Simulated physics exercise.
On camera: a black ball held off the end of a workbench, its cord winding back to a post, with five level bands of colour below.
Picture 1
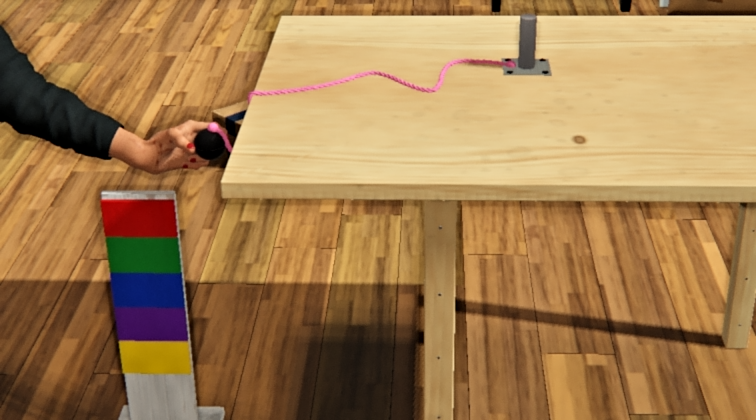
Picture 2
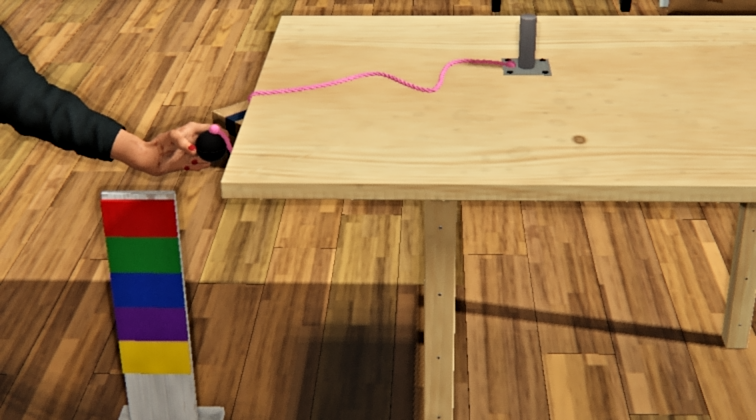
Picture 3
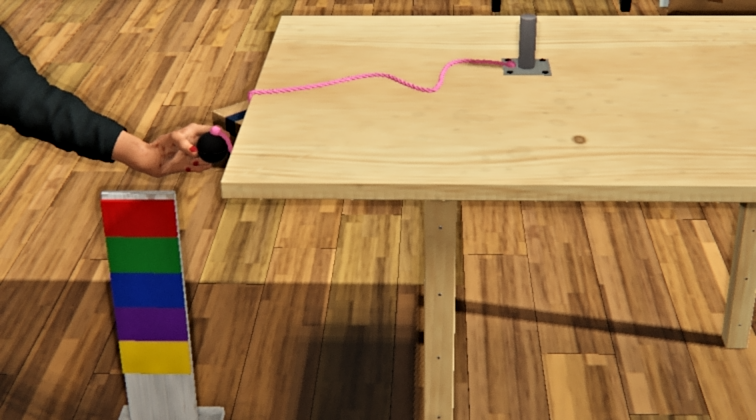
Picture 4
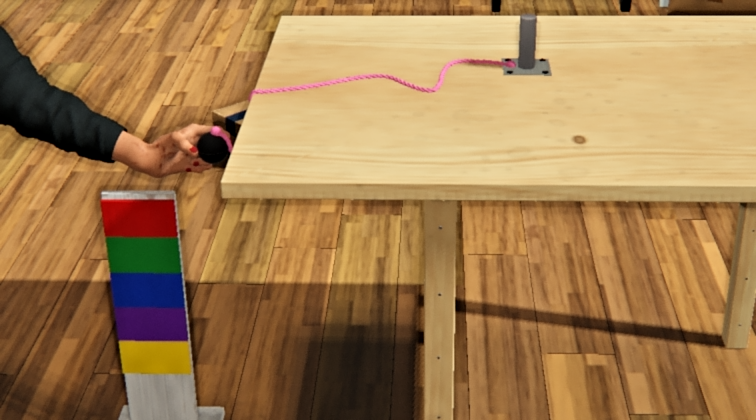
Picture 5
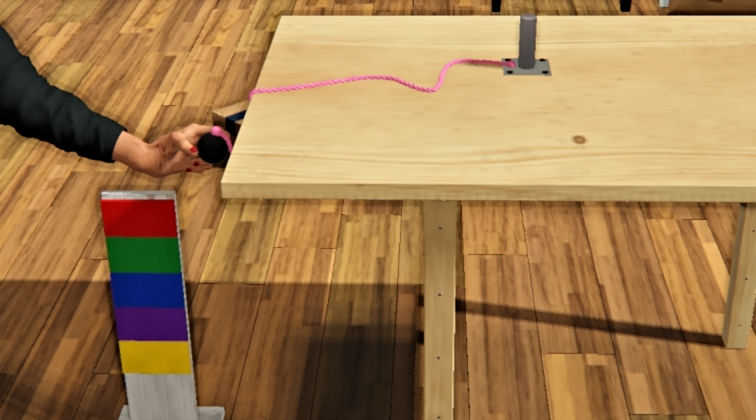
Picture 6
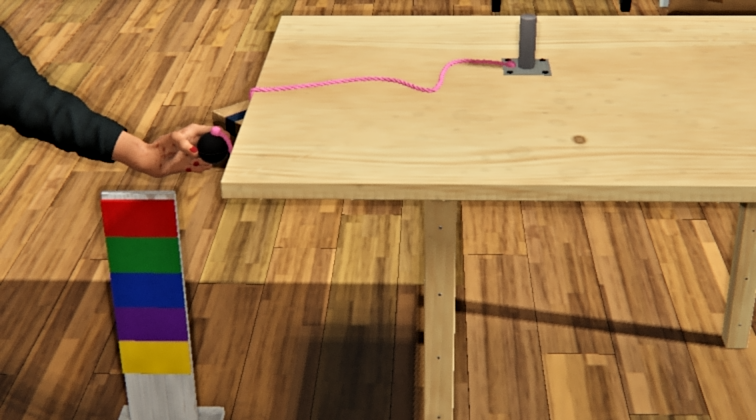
A hand and dark-sleeved forearm reach in from the left at the end of a pale wooden workbench, seen from slightly above in a room with a wood-plank floor. The fingers hold a black ball, its pink cord winding across the bench to a grey post, above a board banded red, green, blue, purple and yellow. The hand and ball barely shift, the cord's curves flatten slightly, and the camera stays still.
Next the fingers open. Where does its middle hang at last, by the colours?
The cord holds its middle at blue.
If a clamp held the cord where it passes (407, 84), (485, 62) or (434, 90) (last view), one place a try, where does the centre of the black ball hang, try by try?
In that order: (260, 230), (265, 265) and (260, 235).
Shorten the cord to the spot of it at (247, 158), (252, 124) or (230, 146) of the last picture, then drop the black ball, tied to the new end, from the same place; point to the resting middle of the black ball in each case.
Near (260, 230), (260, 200) and (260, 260).
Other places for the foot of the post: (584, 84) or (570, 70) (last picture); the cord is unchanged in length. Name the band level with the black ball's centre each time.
One after the other, green; green.
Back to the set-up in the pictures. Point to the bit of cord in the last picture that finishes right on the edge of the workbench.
The one at (329, 83).
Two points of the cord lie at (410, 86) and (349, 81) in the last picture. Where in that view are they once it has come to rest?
Near (344, 76) and (276, 80).
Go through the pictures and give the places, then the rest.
The first picture shows black ball (210, 144); red (139, 220); green (143, 256); blue (147, 292); purple (151, 326); yellow (155, 359).
The second picture shows black ball (211, 146); cord through (471, 61) (440, 84) (389, 76) (318, 87) (251, 118).
The third picture shows black ball (212, 147).
The fourth picture shows black ball (213, 147); cord through (471, 61) (440, 84) (387, 77) (311, 87) (252, 125).
The fifth picture shows black ball (213, 147).
The sixth picture shows black ball (213, 147); cord through (471, 61) (440, 84) (383, 79) (303, 87) (252, 132).
A little later, ball near (264, 269); level with blue.
Next, ball near (273, 268); level with blue.
When it is over, ball near (267, 275); level with blue. At blue.
